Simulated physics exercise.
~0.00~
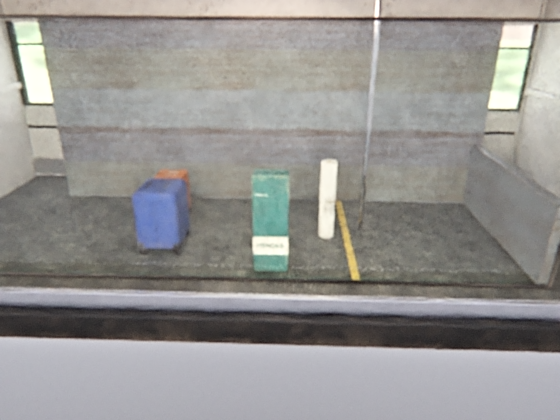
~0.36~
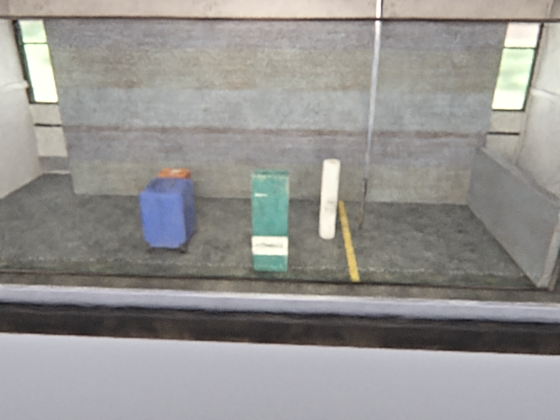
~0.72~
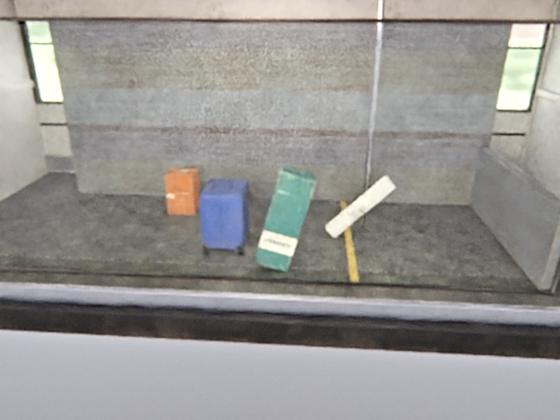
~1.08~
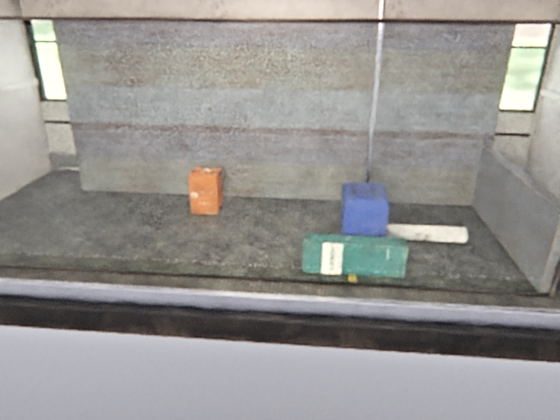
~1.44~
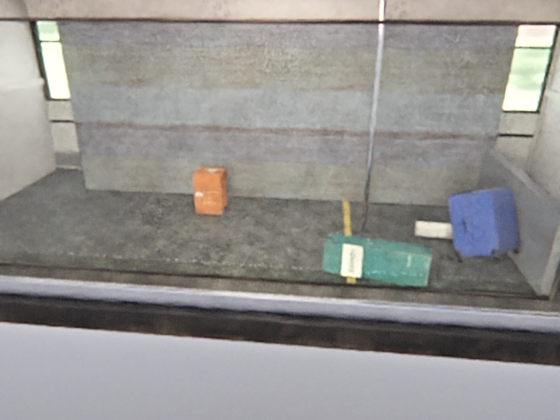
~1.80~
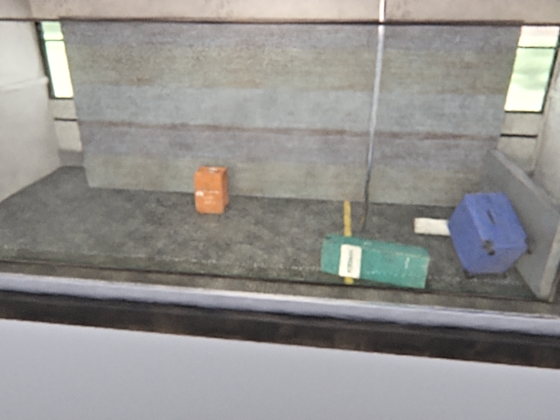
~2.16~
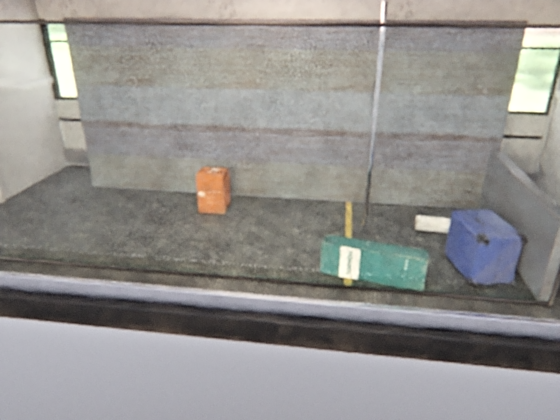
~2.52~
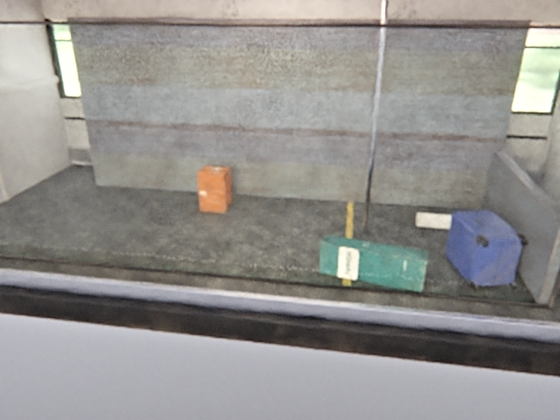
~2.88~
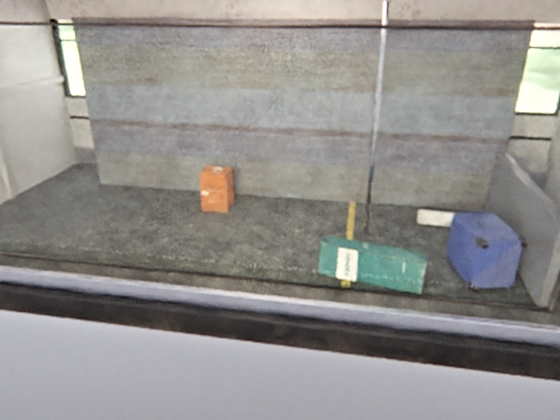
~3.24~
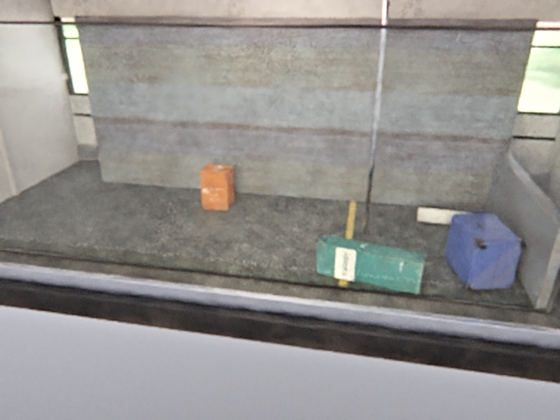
At first, a blue wheeled case, an orange pack, a teal tall box and a white roll stand upright in a grey concrete bay with a yellow line on its floor. The blue case rolls right, and the teal box and white roll begin tipping that way. Both topple onto their sides while the case travels on past the line and the orange pack shifts slightly right. The case then tilts near the right wall and drops onto its side. Finally, the pack stands upright short of the line, the teal box lies across it, and the roll and case rest beyond.
